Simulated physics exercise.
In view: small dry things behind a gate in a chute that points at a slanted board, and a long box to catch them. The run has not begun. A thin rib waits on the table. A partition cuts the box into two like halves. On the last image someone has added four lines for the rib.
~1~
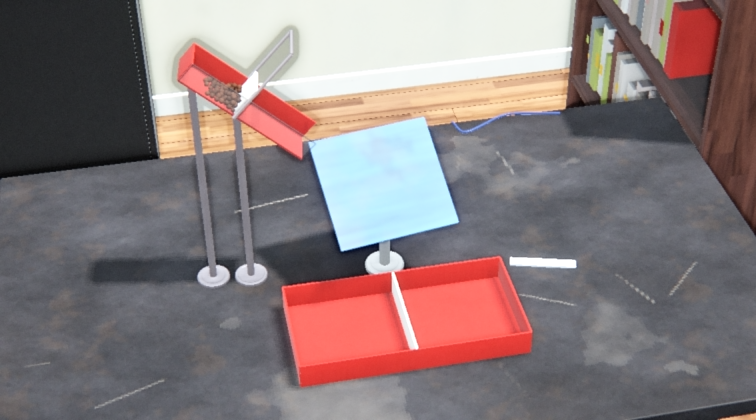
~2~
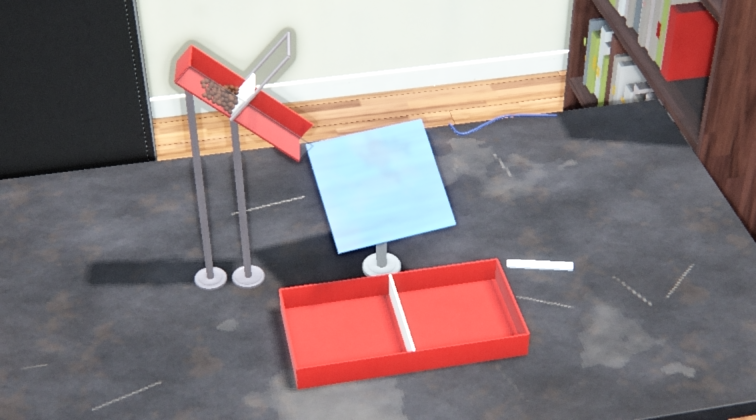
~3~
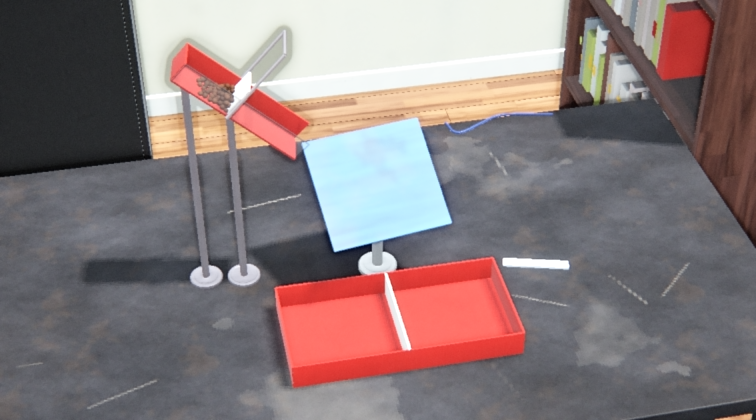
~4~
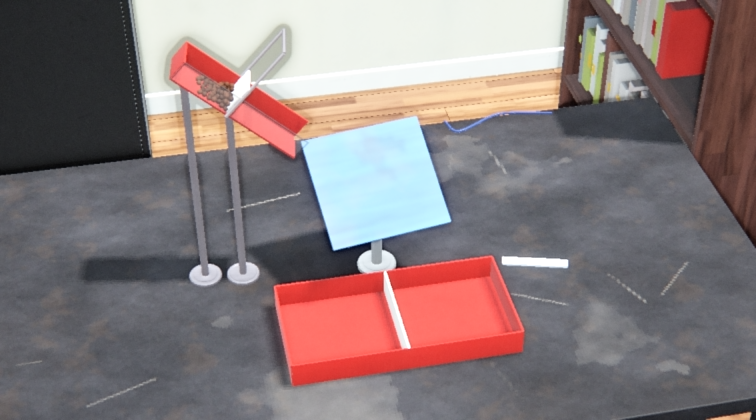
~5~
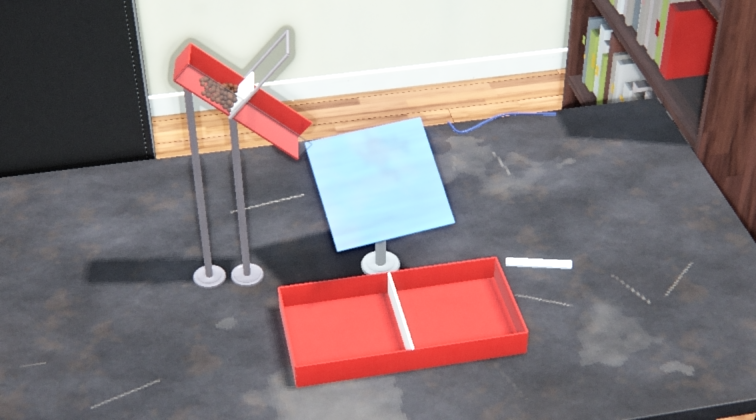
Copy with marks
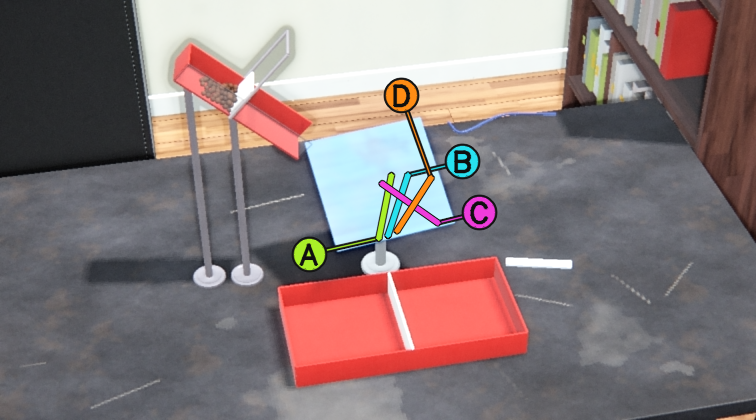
The view drifts slightly left and back while the brown pieces stay behind the chute's gate.
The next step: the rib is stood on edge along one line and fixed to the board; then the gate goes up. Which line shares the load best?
D.
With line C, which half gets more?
More lands on the right.
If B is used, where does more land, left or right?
More lands on the left.
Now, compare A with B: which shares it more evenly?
Line B.
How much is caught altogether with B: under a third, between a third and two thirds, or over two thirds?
It is over two thirds.
On the marked copy, line A from (391, 175) to (378, 238); line B from (407, 174) to (387, 235); line C from (382, 183) to (437, 222); line D from (431, 177) to (397, 230).
For line A, of what is caught, almost all in the left half, just a few in the right.
For line B, of what is caught, the larger part in the left half, roughly a quarter in the right.
For line C, of what is caught, about a tenth in the left half, the larger part in the right.
For line D, of what is caught, roughly a third in the left half, roughly two thirds in the right.
